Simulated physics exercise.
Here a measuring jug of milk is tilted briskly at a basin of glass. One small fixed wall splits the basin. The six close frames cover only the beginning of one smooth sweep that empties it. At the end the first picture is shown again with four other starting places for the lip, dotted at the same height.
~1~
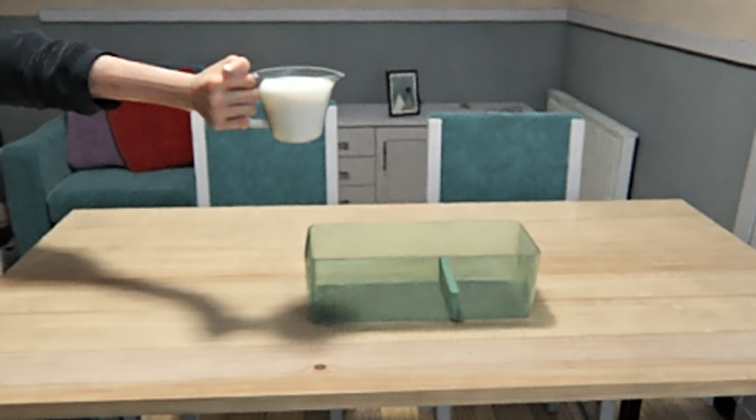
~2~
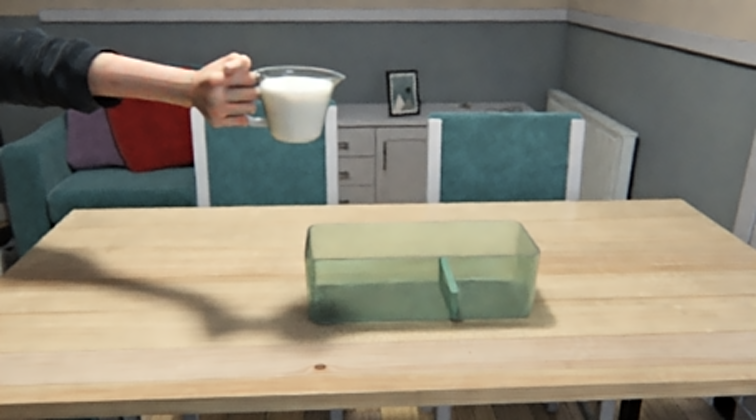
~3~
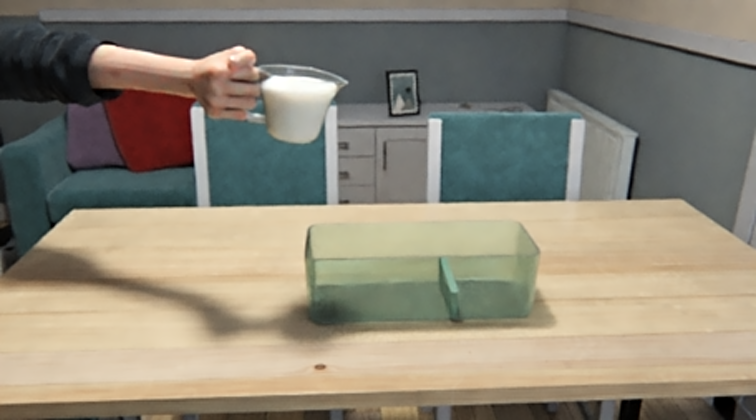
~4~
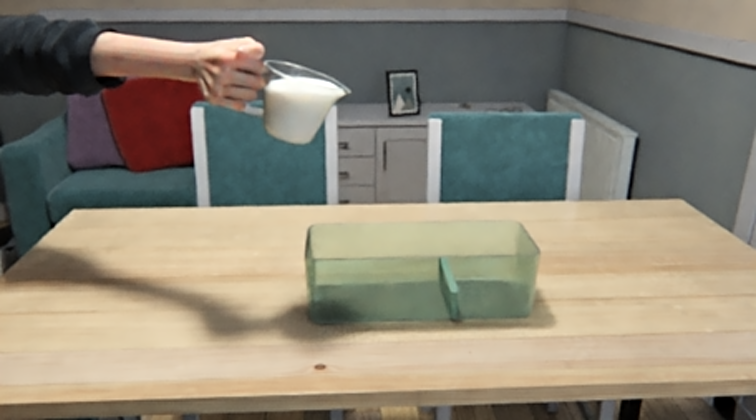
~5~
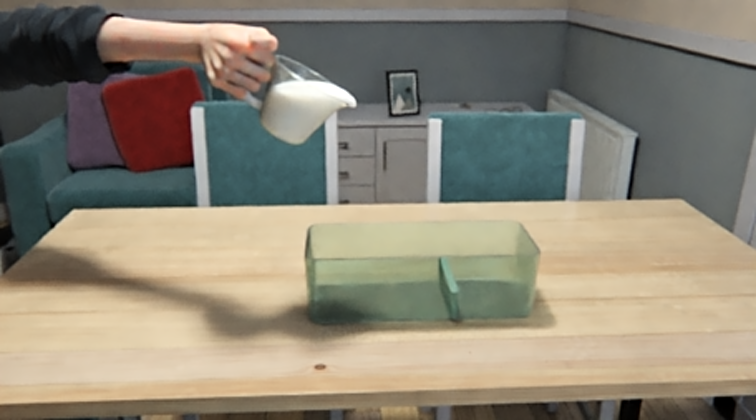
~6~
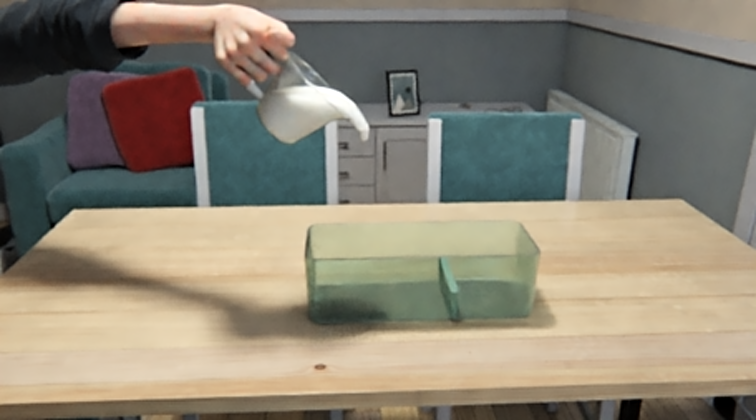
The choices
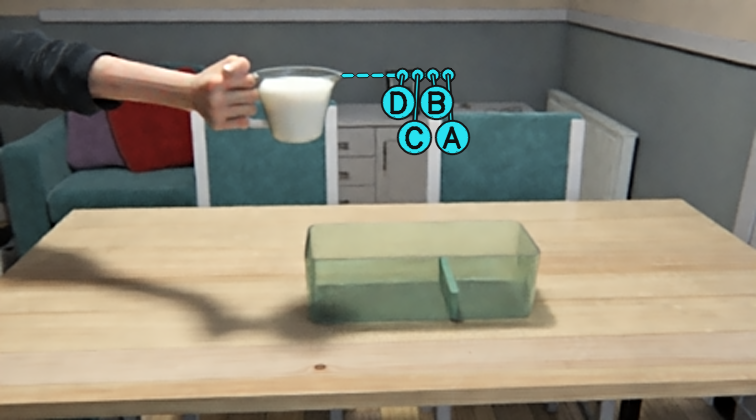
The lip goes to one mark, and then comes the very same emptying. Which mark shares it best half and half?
C works best here.
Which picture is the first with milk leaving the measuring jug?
Picture 5.
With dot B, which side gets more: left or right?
The right one.
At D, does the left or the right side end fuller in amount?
The left side.
On the marked copy, A at (448, 74); B at (432, 75); C at (417, 75); D at (402, 75).
If A is chosen, about 15 % ends left of the wall and 80 % right of it; 5 % is lost outside.
If B is chosen, about 25 % ends left of the wall and 72 % right of it; 3 % is lost outside.
If C is chosen, about 48 % ends left of the wall and 48 % right of it; 5 % is lost outside.
If D is chosen, about 70 % ends left of the wall and 24 % right of it; 6 % is lost outside.
